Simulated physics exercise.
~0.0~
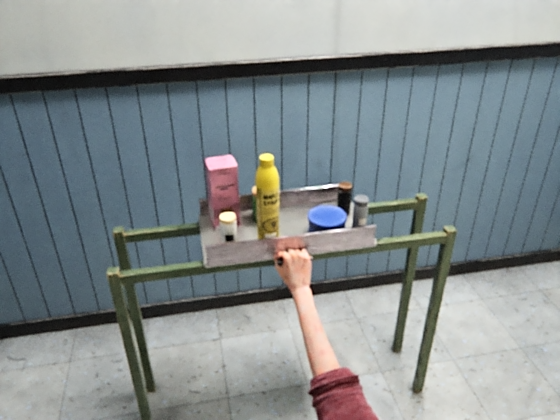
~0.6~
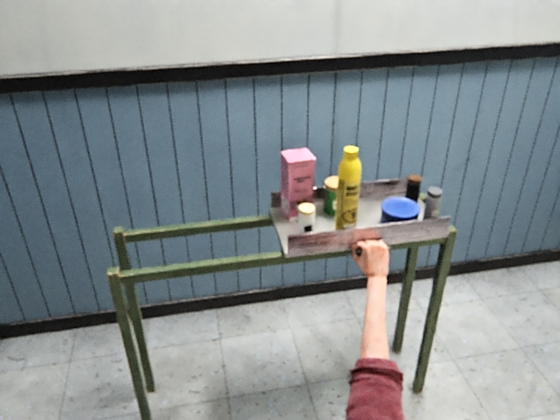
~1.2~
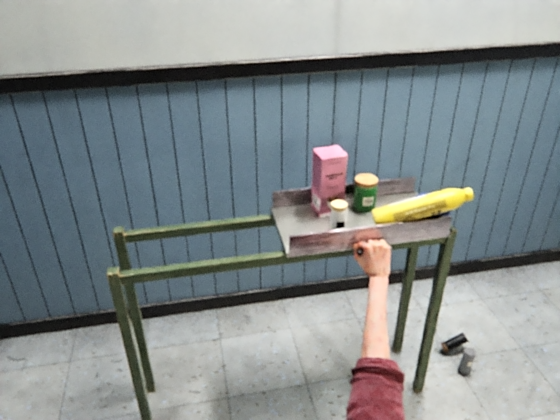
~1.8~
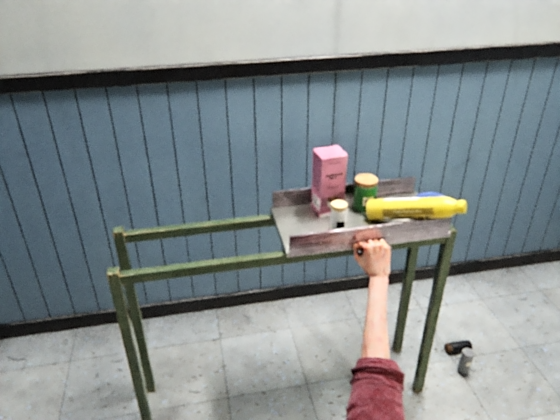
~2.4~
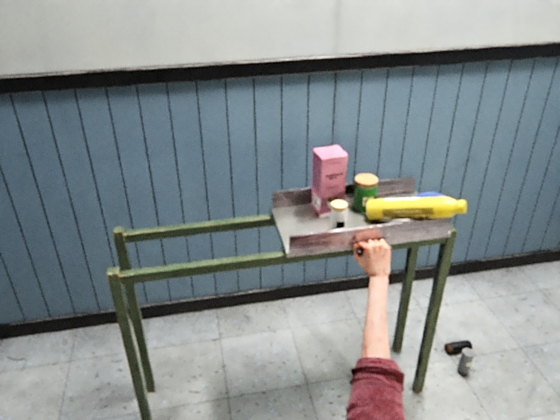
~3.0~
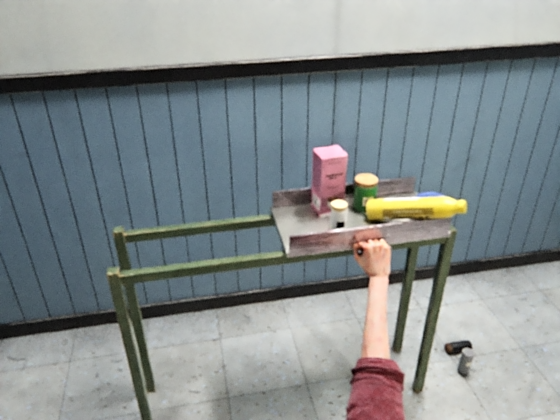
A shallow metal tray holding a pink carton, a tall yellow bottle, a blue tub, a green jar and small shakers slides to the right along a green frame, pushed by a hand gripping its near side. At the right end of the frame it stops, and its load keeps shifting right. The grey and black shakers go off the open end and drop to the floor, while the yellow bottle topples across the tray. The carton, white shaker and green jar slide but remain upright. Finally everything is still, the fallen shakers lying below and the bottle resting on its side.
